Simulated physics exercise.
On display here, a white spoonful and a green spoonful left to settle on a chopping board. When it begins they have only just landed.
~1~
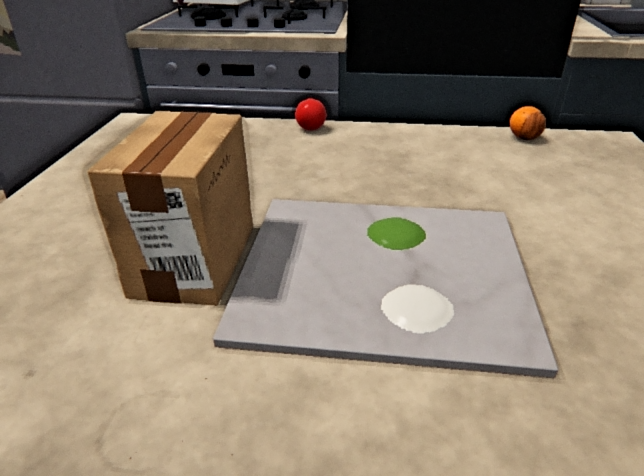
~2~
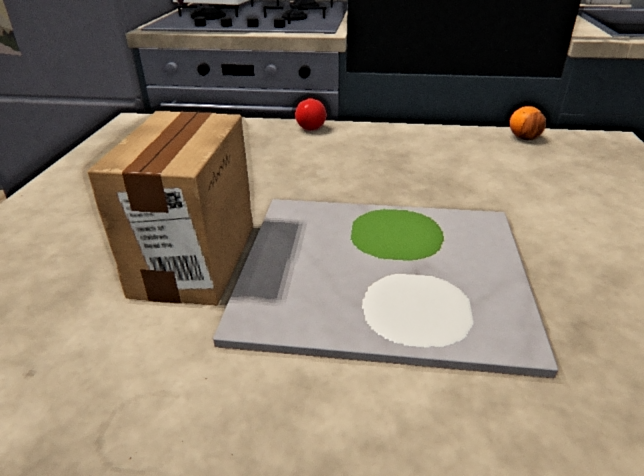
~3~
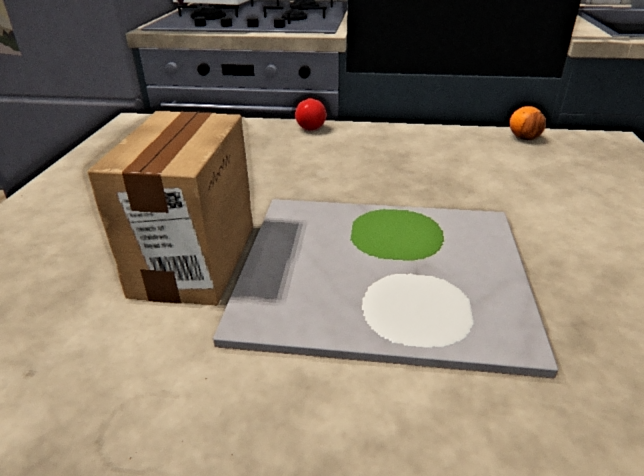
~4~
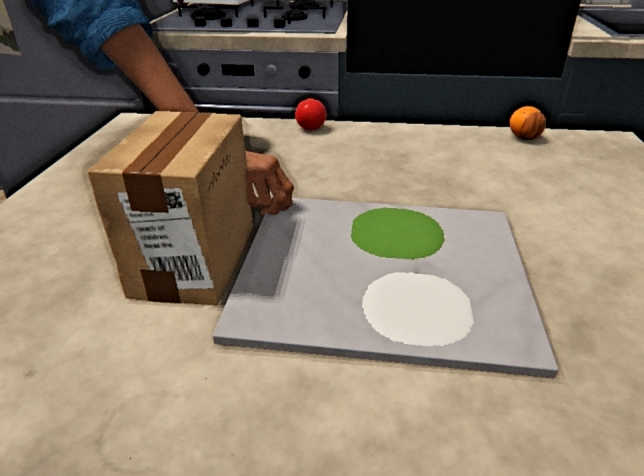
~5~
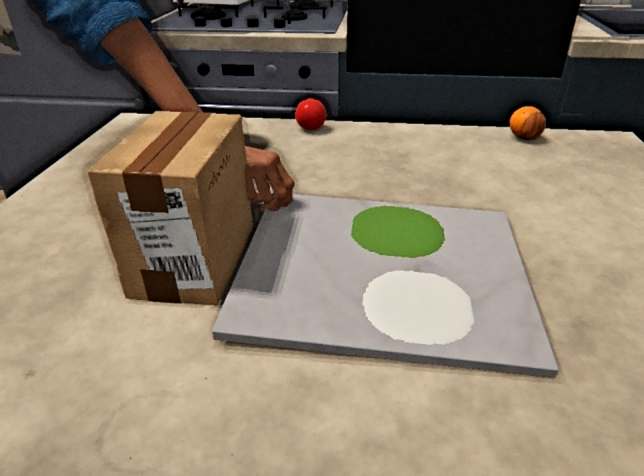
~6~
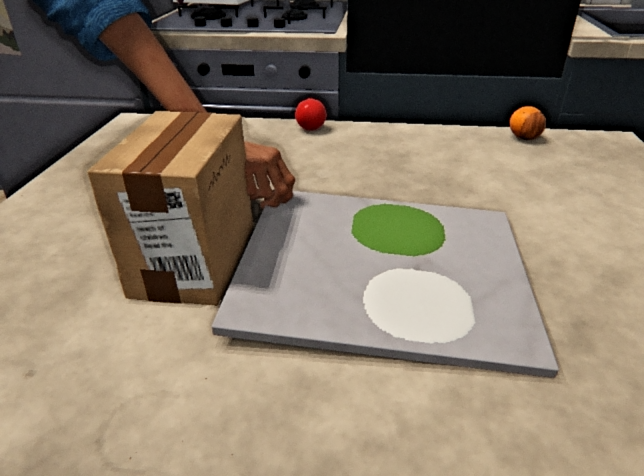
Two spoonfuls, one green and one white, spread from small mounds into thin, flat circles on a gray board beside a cardboard box; then a hand reaches in behind the box and raises the board's left end slightly.
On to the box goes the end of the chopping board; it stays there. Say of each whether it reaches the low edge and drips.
It turns out the white spoonful drops off and the green spoonful drops off.
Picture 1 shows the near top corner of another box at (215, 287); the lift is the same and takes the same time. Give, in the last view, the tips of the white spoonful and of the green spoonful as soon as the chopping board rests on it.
The first tip is at (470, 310), the second at (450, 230).
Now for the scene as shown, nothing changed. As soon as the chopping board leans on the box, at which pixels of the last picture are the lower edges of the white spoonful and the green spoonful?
Tips, last frame: First (548, 317); second (520, 241).
Next, slope about 33°; the white spoonful is dripping off the low end; the green spoonful is dripping off the low end.
After that, the white spoonful is dripping off the low end; the green spoonful is dripping off the low end.
Finally, slope about 33°; the white spoonful is dripping off the low end; the green spoonful is dripping off the low end.
